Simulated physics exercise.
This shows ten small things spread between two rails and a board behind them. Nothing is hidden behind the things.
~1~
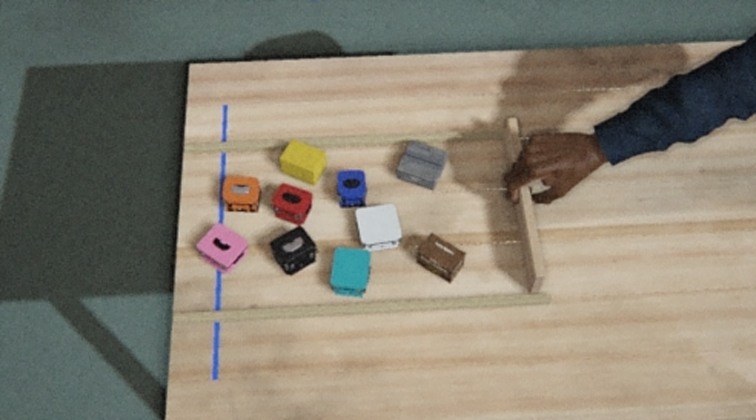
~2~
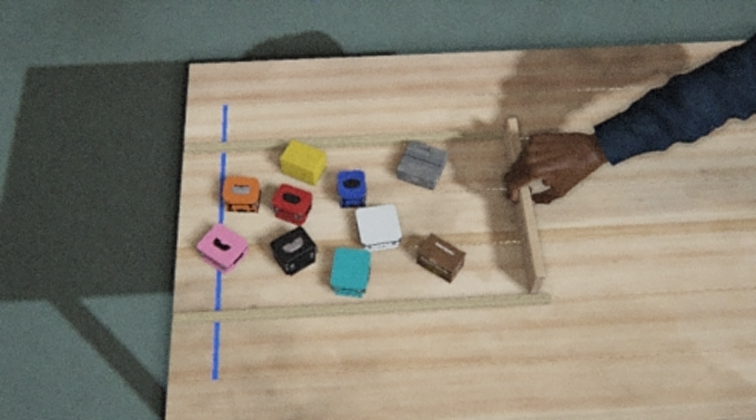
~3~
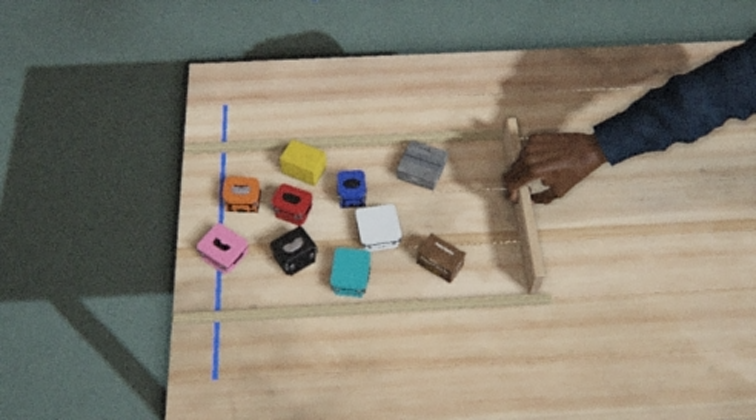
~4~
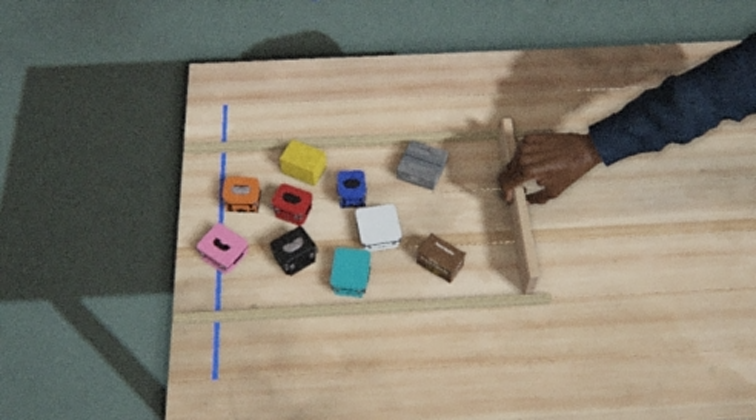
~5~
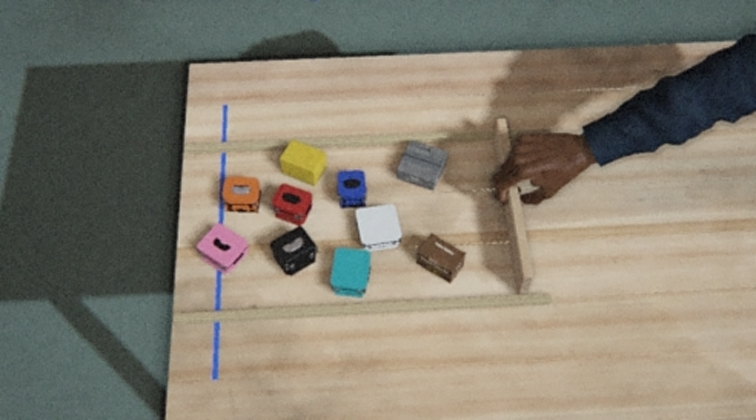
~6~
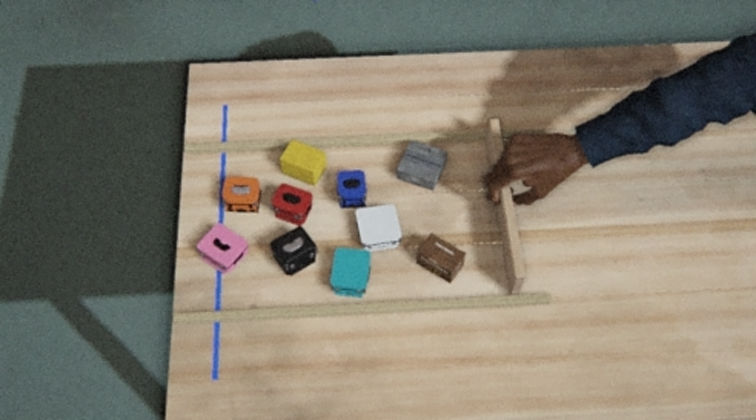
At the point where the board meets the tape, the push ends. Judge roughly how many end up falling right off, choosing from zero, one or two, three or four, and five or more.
Five or more slip off.
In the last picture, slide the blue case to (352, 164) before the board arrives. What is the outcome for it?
From that start the object does not stay.
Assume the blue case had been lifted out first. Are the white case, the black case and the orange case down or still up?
White case - safe; black case - gone; orange case - gone.
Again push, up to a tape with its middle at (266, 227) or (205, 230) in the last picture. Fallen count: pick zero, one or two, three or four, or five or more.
The first spot would give one to two falling and the second five or more.
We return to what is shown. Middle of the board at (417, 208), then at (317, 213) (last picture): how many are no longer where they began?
The count reaches 2 first and 10 second.
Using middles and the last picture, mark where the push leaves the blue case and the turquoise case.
The first comes to rest at (178, 202), and the second at (172, 288).
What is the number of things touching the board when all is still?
At rest, 3 are in contact.
Soon after, none off yet; pink case at rest near (224, 250); orange case at rest near (242, 195); red case at rest near (293, 205).
In the end, the number that fall off is five or more; gone, yellow block, black case, red case, orange case and pink case.
